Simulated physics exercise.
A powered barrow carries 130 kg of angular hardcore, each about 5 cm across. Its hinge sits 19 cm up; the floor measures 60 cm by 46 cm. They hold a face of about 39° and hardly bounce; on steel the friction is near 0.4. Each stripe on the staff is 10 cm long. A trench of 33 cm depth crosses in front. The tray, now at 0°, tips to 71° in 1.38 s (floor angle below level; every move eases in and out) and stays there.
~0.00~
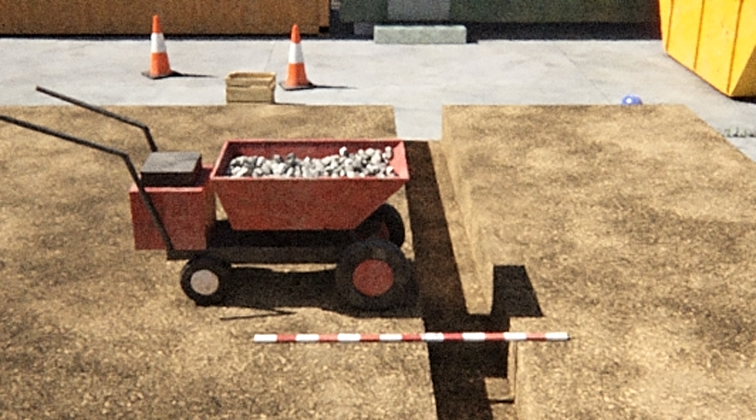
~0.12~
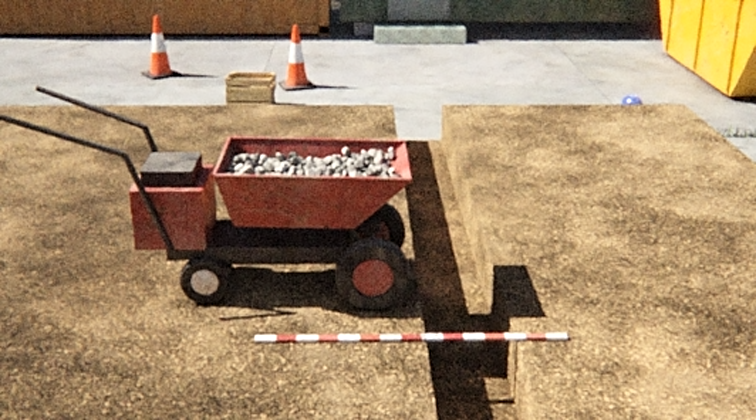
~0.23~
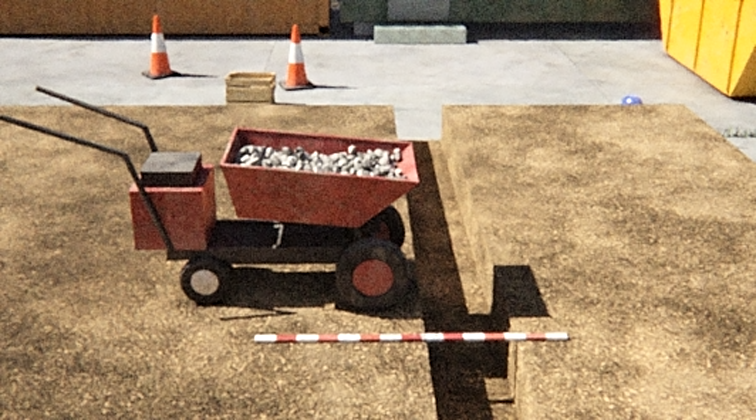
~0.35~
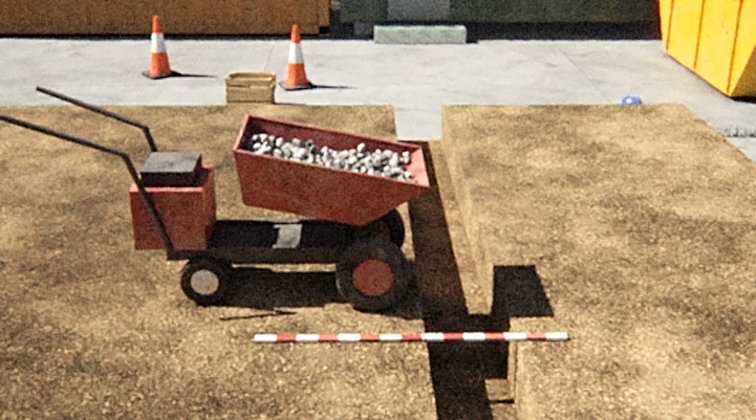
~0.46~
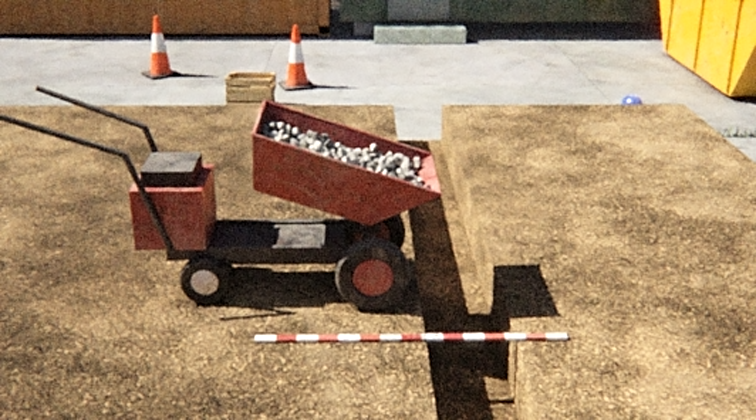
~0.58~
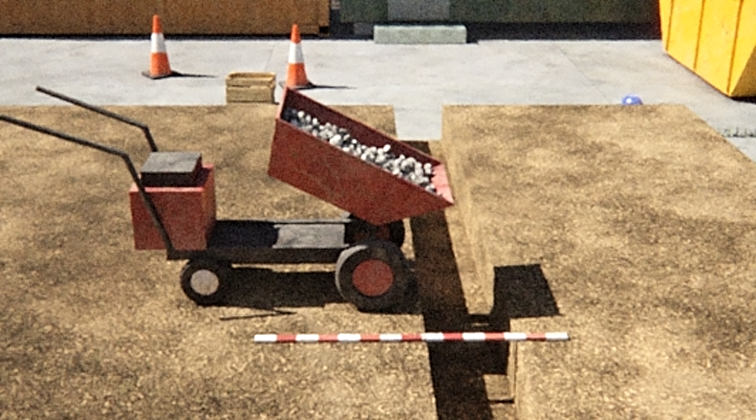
To begin with, a red powered barrow loaded with grey stones stands beside a trench, its tray level behind a red-and-white striped staff. The tray then starts tilting, slowly at first, its left end rising and its right lip lowering, until it slopes steeply toward the trench with the stones still inside.
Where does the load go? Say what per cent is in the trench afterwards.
Some 53 per cent of it.
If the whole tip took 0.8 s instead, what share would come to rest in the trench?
In that case some 40 per cent.
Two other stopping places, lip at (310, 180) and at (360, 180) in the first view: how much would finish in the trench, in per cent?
Near 85 per cent from the first place, 95 from the second.
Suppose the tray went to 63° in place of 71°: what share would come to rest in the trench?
In that case some 50 per cent.
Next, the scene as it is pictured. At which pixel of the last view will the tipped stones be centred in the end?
Near (494, 309).
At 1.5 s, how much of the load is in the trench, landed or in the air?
Some 15 per cent.
After 1.0 s the floor is at 60°; 100 % in the tray; the foremost stones are at (483, 235).
After 1.5 s the floor is at 71°; 62 % in the tray, 13 % in the trench, 25 % past the trench; the foremost stones are at (558, 286).
After 1.8 s the floor is at 71°; 25 % in the tray, 27 % in the trench, 49 % past the trench; the foremost stones are at (632, 279).
After 3.8 s the floor is at 71°; 0 % in the tray, 53 % in the trench, 47 % past the trench; the foremost stones are at (661, 283).
